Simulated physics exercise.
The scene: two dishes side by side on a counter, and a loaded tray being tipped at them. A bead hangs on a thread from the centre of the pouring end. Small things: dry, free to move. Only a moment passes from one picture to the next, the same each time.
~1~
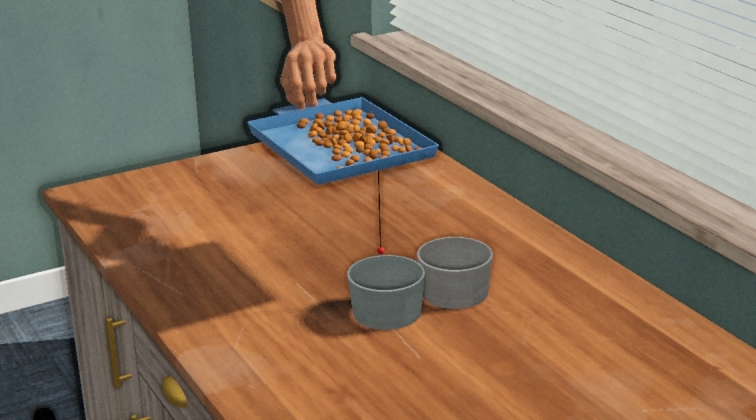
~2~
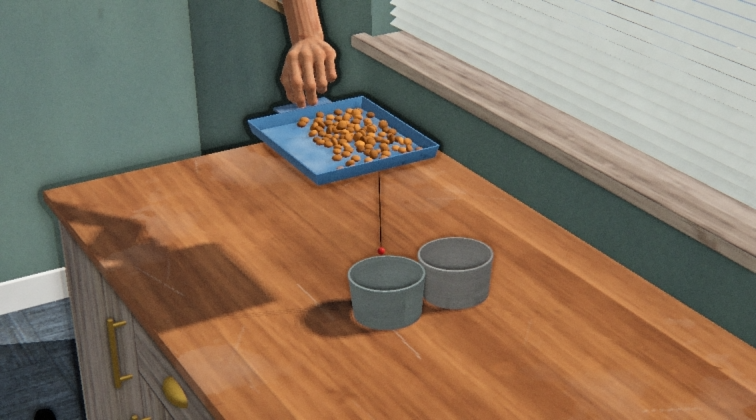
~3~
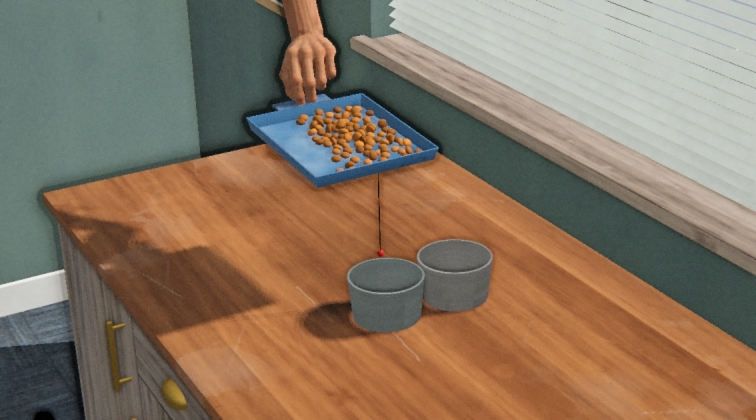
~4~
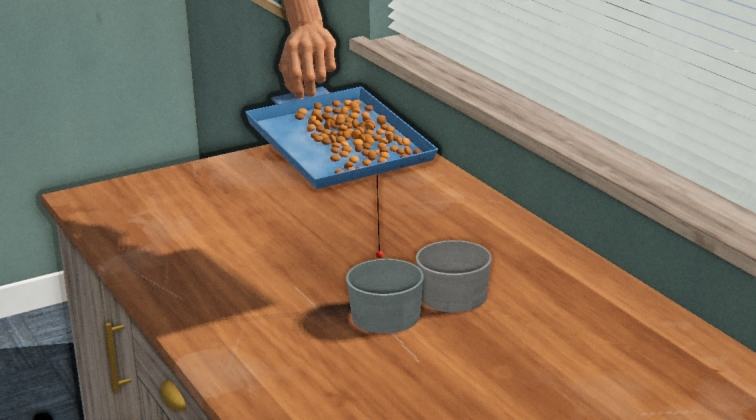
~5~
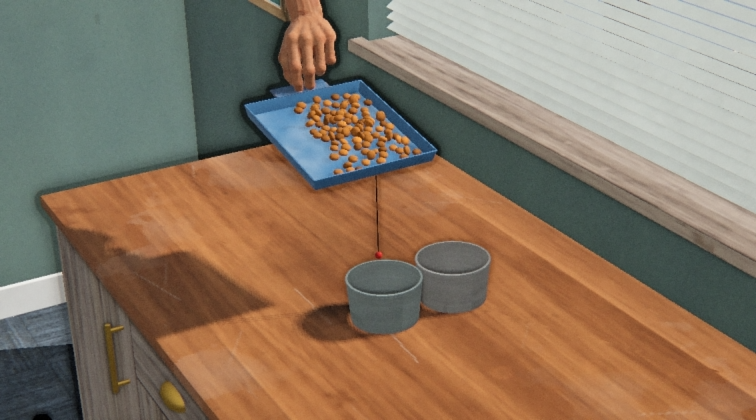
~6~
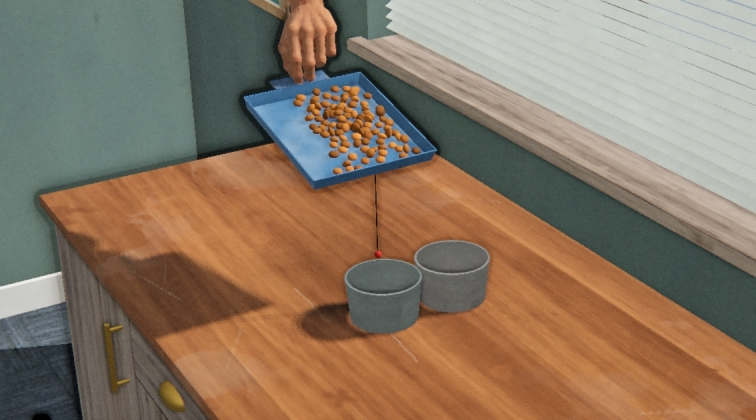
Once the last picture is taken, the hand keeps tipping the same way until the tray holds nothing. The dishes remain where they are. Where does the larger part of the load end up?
The larger part ends up in the left dish.
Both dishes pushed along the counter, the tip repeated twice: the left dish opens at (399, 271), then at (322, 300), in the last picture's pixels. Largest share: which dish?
The dish to the left; the dish to the right.
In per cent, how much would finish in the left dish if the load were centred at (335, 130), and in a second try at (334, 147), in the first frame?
It's 50 percent the first time and 40 percent the second.
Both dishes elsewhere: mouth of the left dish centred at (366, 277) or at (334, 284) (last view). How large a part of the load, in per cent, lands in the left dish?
You'd get 40 in a hundred the first time and 20 in a hundred the second.
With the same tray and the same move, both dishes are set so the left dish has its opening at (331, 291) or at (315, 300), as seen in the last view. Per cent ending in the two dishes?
Result: 70 % and 70 %.
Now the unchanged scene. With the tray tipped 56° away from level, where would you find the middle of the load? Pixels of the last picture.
Somewhere about (374, 149).
Soon, tray tipped steeply; all on the tray.
A while on, tray tipped right over; about a third on the tray; about a quarter in the left dish; a stray few in the right dish; a small part outside both; about a quarter in the air.
Towards the end, tray tipped past a quarter turn; about two thirds in the left dish; a small part in the right dish; about a quarter outside both.
Finally, tray tipped past a quarter turn; about two thirds in the left dish; a small part in the right dish; about a quarter outside both.
